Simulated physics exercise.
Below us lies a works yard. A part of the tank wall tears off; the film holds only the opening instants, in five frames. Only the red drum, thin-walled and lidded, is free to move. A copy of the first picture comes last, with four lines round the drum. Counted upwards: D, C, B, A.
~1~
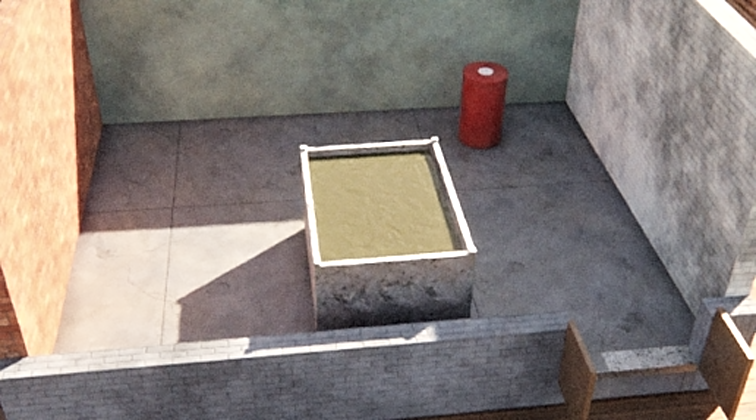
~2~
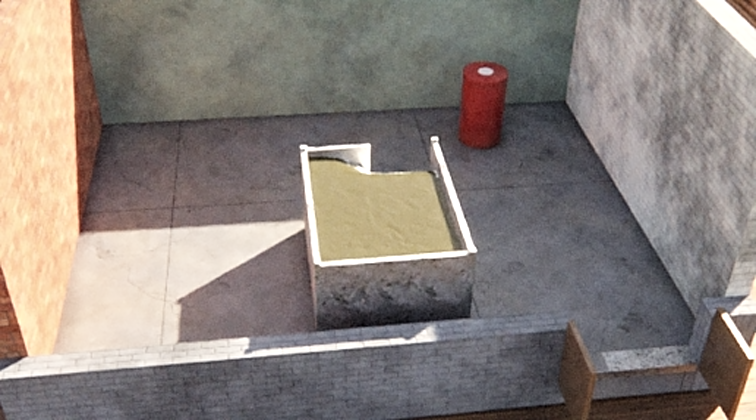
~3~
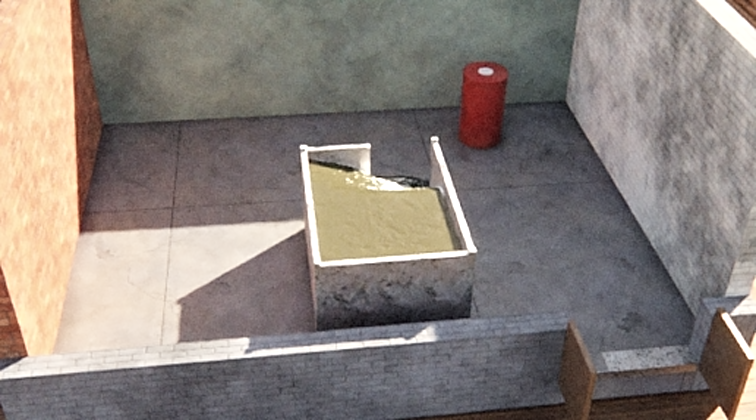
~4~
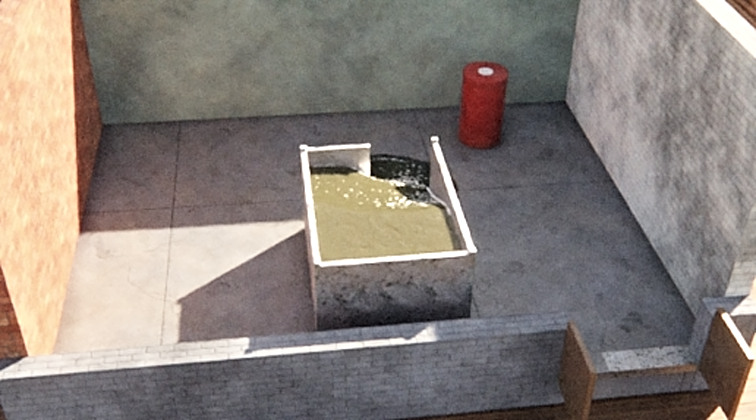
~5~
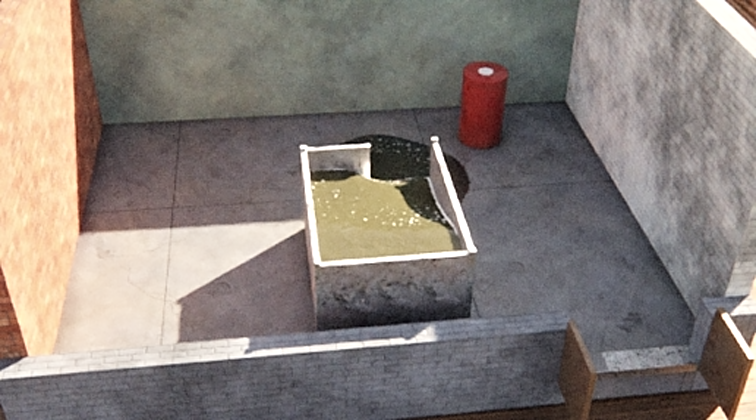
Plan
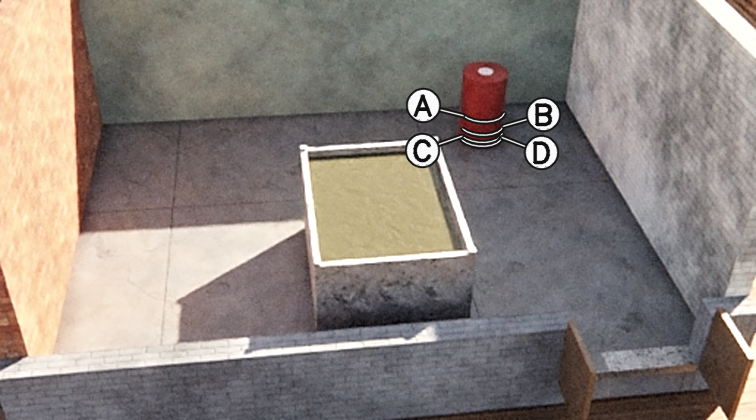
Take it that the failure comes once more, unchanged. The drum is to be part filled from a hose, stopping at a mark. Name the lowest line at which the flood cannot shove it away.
Take A.
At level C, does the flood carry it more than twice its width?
Yes, clearly.
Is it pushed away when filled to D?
Yes.
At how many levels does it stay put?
One.
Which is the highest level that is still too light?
B it is.
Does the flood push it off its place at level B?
Yes, that goes wrong.
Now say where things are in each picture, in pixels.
The first frame shows lid of the red drum at (485, 72); tank full, its middle at (381, 204); open gate at (633, 309).
In the second frame, water covers 1 % of the ground, mostly out of sight from here.
In the third frame, water covers 3 % of the ground, mostly out of sight from here.
In the fourth frame, water covers 6 % of the ground, mostly out of sight from here.
The fifth frame shows lid of the red drum at (485, 72); 9 % of the ground wet, in view closest to the drum at (401, 143).
On the marked copy, A at (487, 121); B at (486, 135); C at (485, 142); D at (485, 146); from the bottom up D, C, B, A.
Choosing A, it does not move.
Choosing B, it is pushed about 3 times its own width away.
Choosing C, it is pushed about 5 times its own width away.
Choosing D, it is pushed about 4 times its own width away.
